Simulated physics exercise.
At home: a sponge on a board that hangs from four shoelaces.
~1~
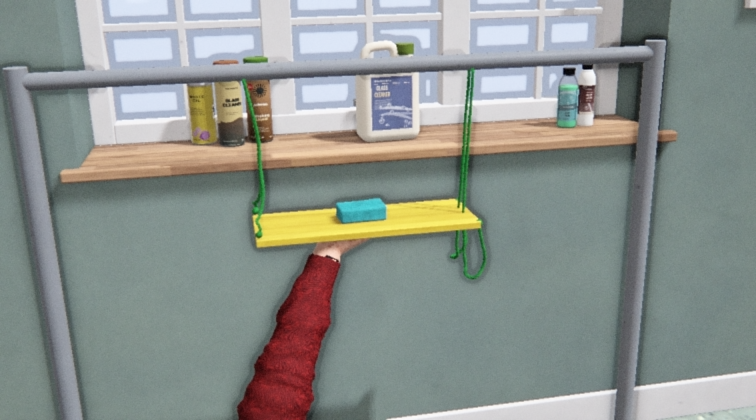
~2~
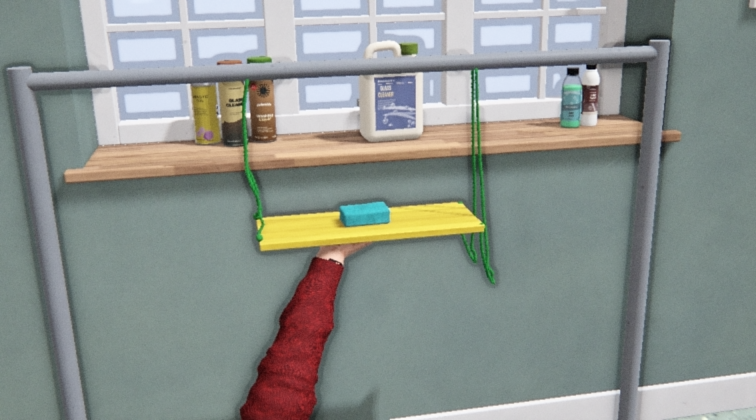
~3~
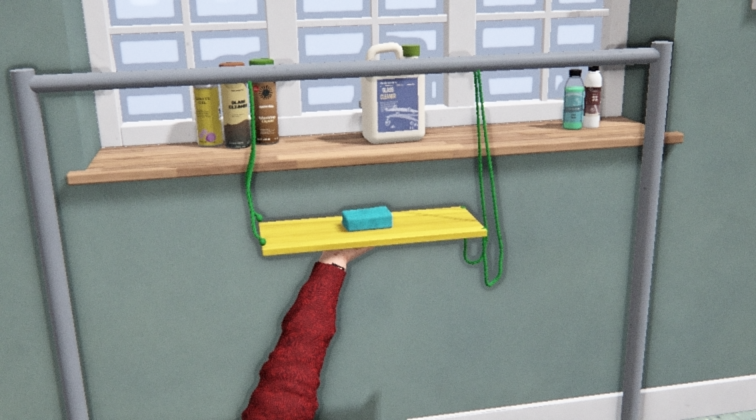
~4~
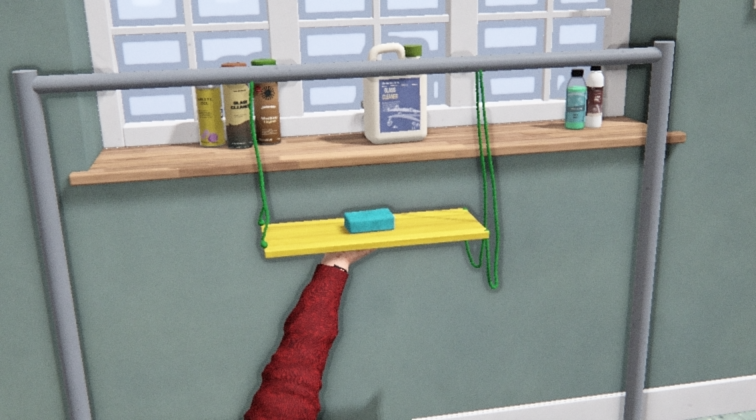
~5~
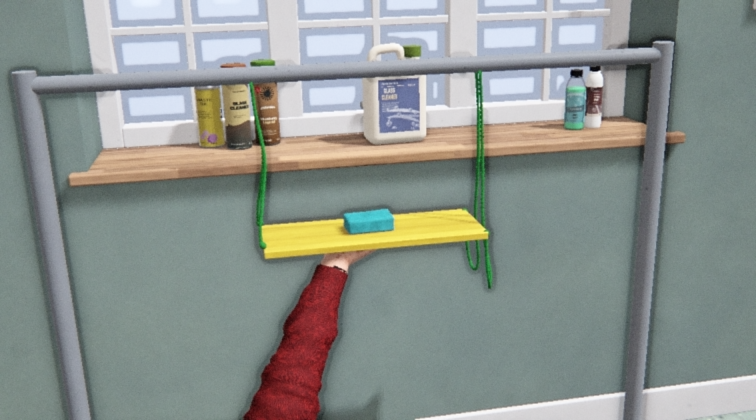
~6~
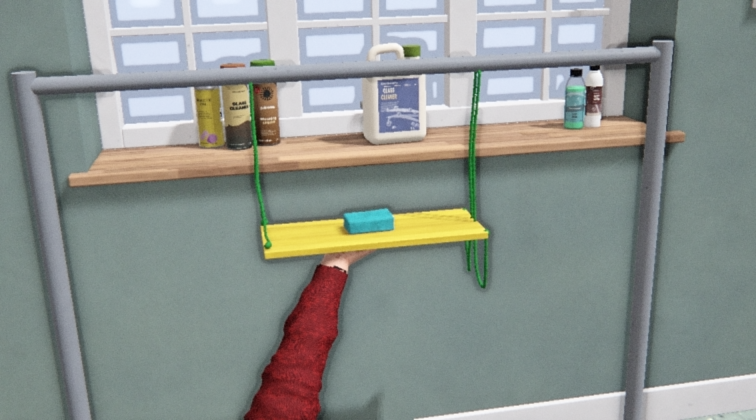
A hand in a red sleeve held up a yellow board with a blue sponge on it, lowering it very slightly, then keeping it nearly still while the slack green laces on the right swayed.
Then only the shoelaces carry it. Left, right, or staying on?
Outcome: The sponge tumbles from the right end.
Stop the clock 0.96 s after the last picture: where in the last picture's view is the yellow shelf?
At about (364, 279).
Then, 0.42 s later than the last view, board tipped 11° down to the right; sponge sliding near (413, 248).
Then, 0.96 s later than the last view, board tipped 26° down to the right; sponge on the floor.
Then, 1.50 s later than the last view, board tipped 36° down to the right; sponge on the floor.
Finally, board tipped 38° down to the right; sponge on the floor. The sponge is shed rightwards.
